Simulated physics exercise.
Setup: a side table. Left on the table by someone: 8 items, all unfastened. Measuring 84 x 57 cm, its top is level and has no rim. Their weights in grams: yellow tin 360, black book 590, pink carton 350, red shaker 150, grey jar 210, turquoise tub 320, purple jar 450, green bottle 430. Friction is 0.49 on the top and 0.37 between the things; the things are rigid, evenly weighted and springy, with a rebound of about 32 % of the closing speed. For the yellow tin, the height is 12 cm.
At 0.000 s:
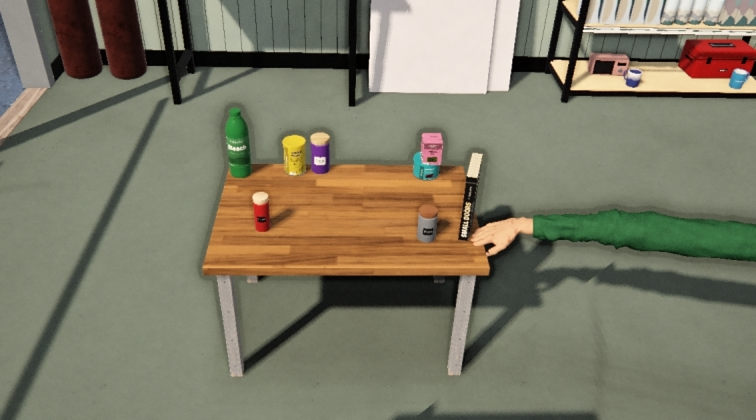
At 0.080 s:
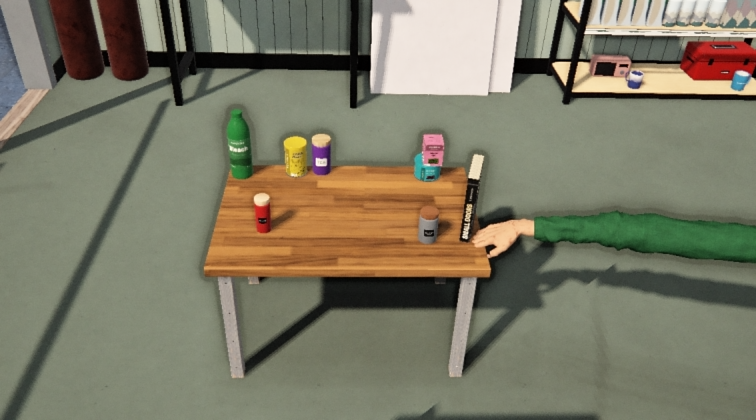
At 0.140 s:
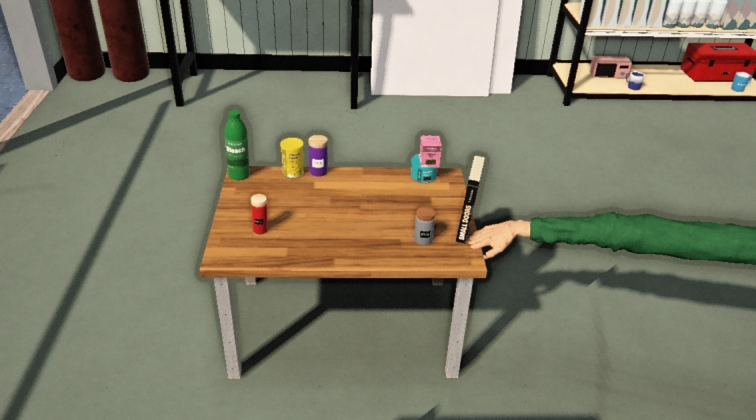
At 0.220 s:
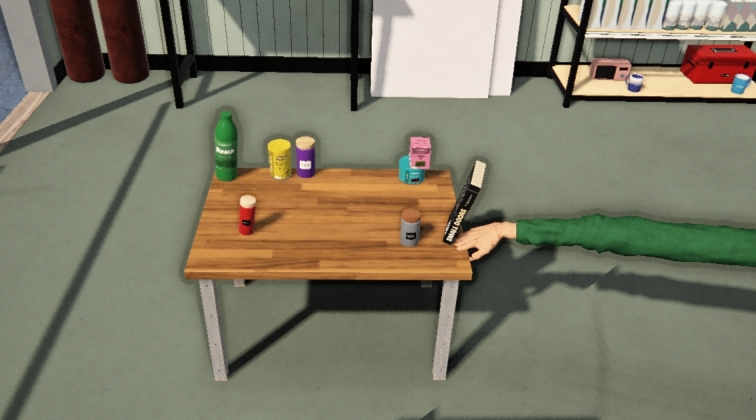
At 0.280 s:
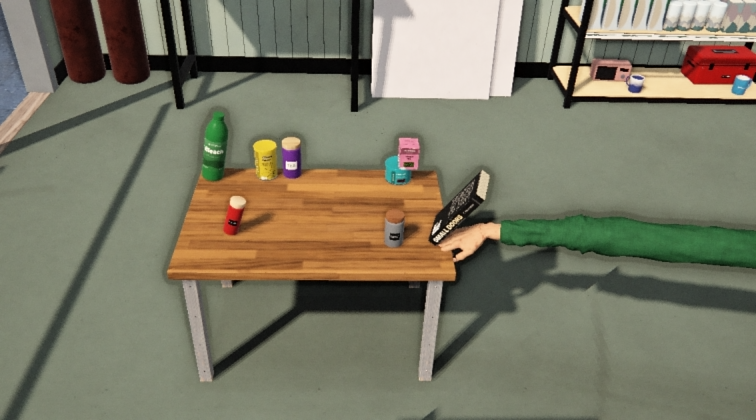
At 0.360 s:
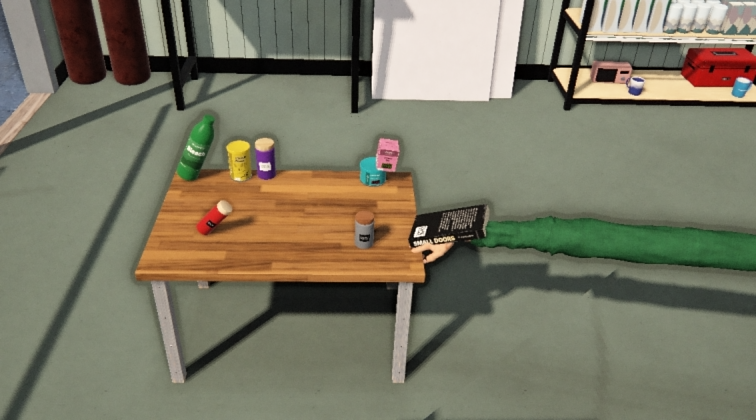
In a room, a green-sleeved hand pushes a table left and a black book tips off.
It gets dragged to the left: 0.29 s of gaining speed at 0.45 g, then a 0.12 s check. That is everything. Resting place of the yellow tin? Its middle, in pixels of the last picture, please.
(191, 159).
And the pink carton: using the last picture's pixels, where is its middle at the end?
Around (336, 152).
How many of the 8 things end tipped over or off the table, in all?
Total count: 4.
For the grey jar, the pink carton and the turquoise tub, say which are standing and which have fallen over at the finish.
Outcome noted - the grey jar survives without falling, the pink carton survives without falling, the turquoise tub survives without falling.
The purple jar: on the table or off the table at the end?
Purple jar: Goes out of bounds.
After 0.56 s, table 26 cm from its start; yellow tin moved 9 cm near (195, 160); red shaker on its side; purple jar 25° off upright.
After 0.76 s, table 26 cm from its start; green bottle now off the table; yellow tin 5° off upright near (190, 159); red shaker on its side.
After 1.26 s, table 26 cm from its start; purple jar now off the table; yellow tin moved 11 cm near (191, 159); red shaker on its side.
In the end (1.5 s), off the table, black book, purple jar and green bottle; toppled on the table, red shaker; not toppled but over 5 cm from the start, yellow tin, pink carton and grey jar; turquoise tub under 5 cm from the start. At the end, from the last picture's camera, yellow tin near (191, 159).
